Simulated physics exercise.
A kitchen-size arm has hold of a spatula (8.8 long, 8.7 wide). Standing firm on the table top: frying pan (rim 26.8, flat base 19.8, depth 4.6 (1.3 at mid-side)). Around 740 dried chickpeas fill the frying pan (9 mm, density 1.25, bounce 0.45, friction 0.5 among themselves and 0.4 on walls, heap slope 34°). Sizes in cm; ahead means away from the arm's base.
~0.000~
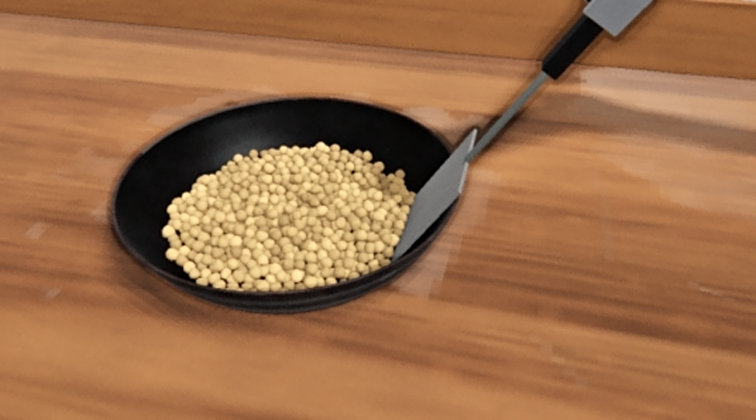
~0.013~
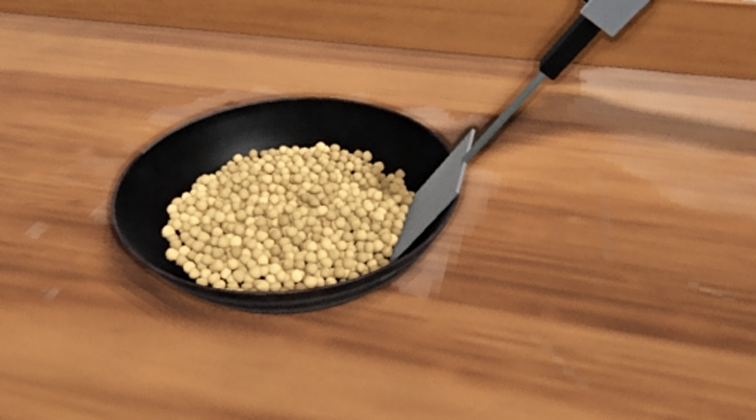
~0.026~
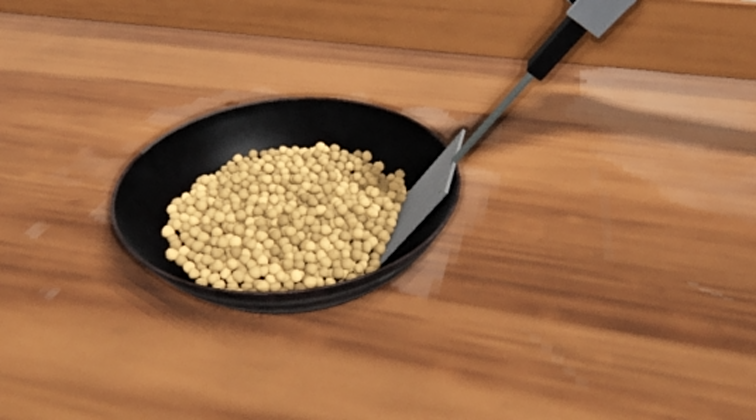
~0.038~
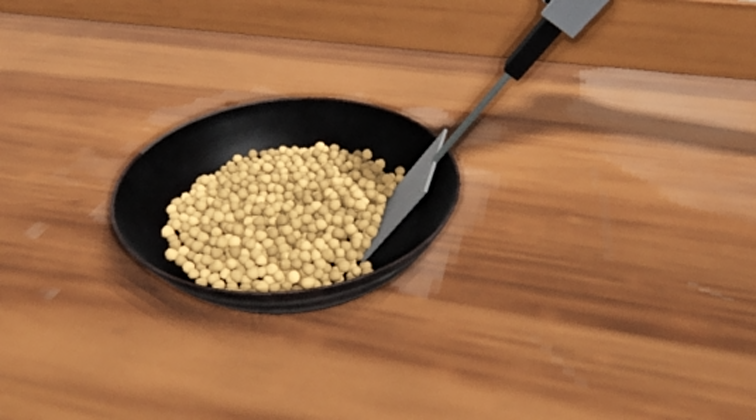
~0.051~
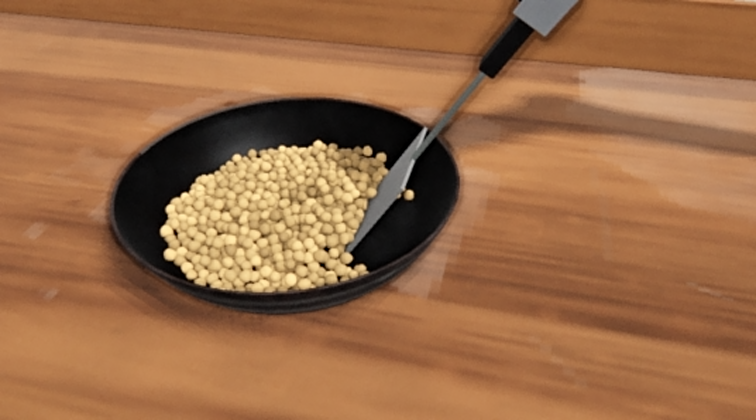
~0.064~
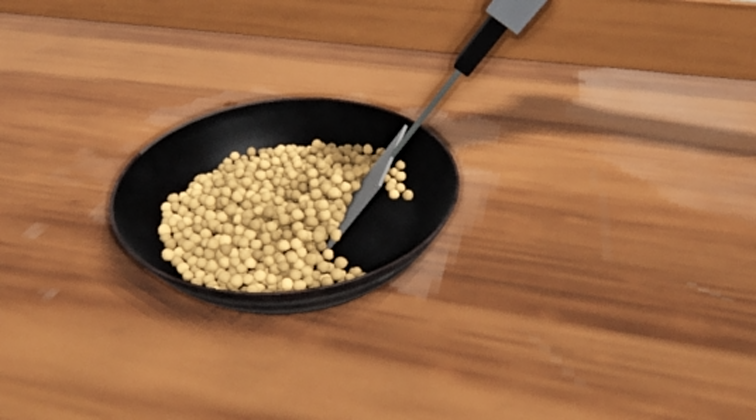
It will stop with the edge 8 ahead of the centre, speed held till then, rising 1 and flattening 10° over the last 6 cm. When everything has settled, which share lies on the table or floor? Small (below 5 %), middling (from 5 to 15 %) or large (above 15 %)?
On the table or floor the share is middling, from 5 to 15 %.
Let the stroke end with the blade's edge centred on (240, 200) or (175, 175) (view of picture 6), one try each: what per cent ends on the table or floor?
Some 0 and 30 per cent.
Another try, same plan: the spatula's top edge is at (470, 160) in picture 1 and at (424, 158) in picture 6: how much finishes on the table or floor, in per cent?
Some 0 per cent.
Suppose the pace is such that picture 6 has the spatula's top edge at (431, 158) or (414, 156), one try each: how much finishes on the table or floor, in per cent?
About 0 and 5 per cent.
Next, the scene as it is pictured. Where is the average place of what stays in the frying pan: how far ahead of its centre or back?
About 5.0 cm ahead.
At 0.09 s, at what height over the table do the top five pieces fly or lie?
Roughly 6 cm.
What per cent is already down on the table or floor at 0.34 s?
About 8 per cent.
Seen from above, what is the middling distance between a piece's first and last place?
Roughly 5 cm.
After 0.09 s, sloping 58°, highest piece 7 above the table; 738 in the frying pan.
After 0.13 s, sloping 55°, highest piece 8 above the table; 738 in the frying pan.
After 0.34 s, sloping 48°, highest piece 8 above the table; 663 in the frying pan, 59 on the table or floor, 16 on the blade or in flight.
After 1.39 s, sloping 48°, highest piece 5 above the table; 663 in the frying pan, 75 on the table or floor.
In the end, 663 in the frying pan, 75 on the table or floor. That is 10 % on the table or floor.
